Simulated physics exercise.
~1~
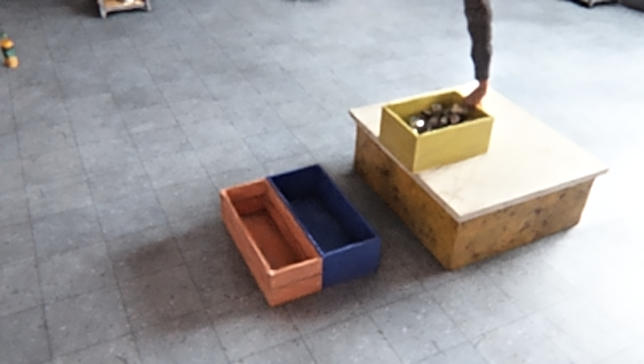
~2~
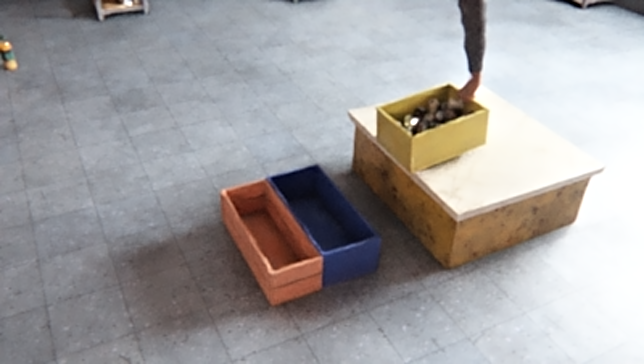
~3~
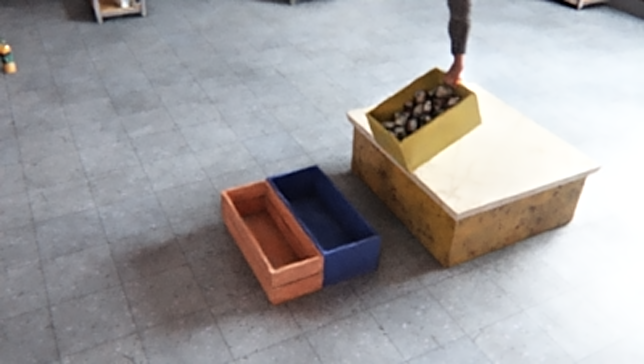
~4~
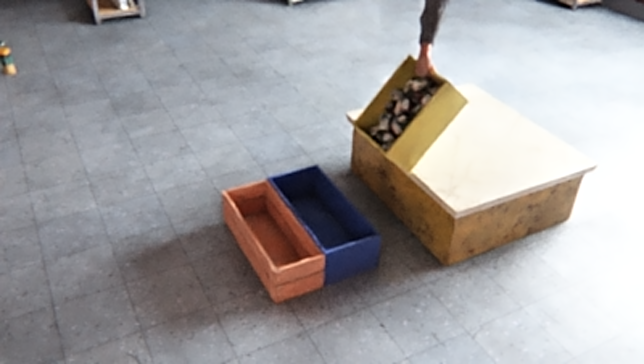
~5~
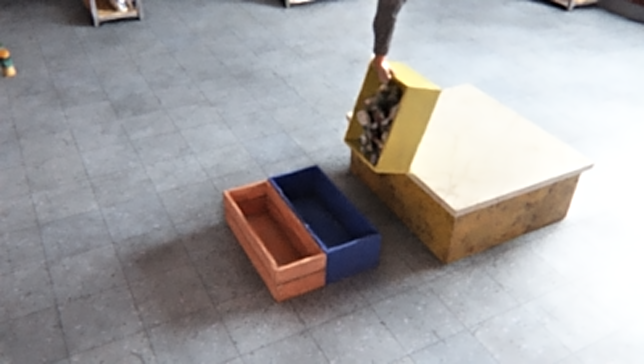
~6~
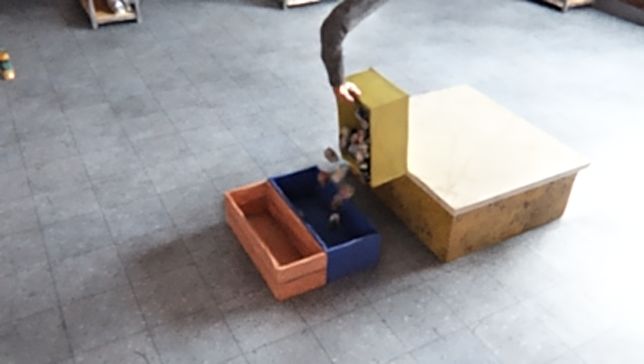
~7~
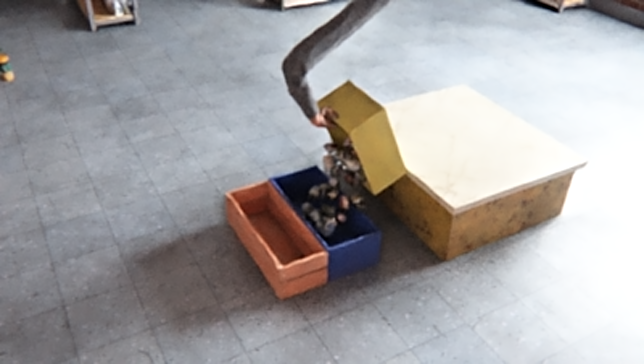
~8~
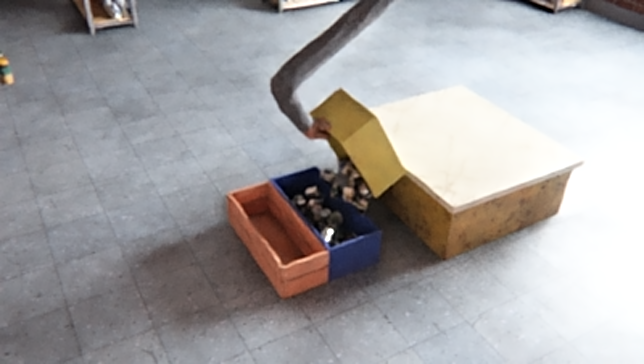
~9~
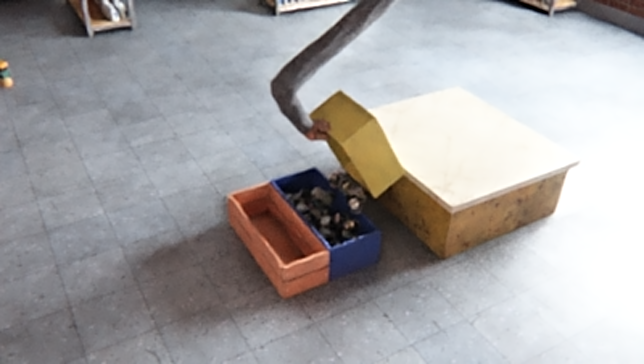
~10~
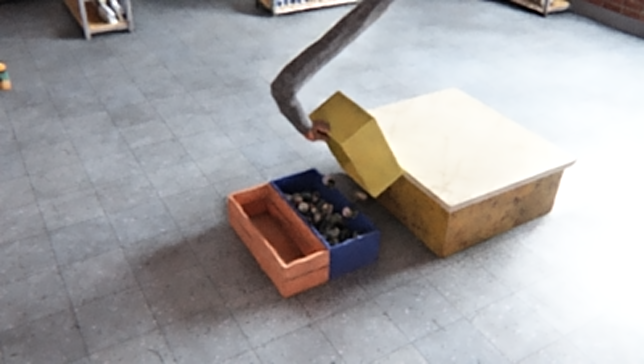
We see a hand tip a yellow crate of small cans leftwards over the edge of a low bench, spilling them into the blue box beside an empty orange tote. The blue box fills with cans, and the hand still holds the crate steeply tilted above it.
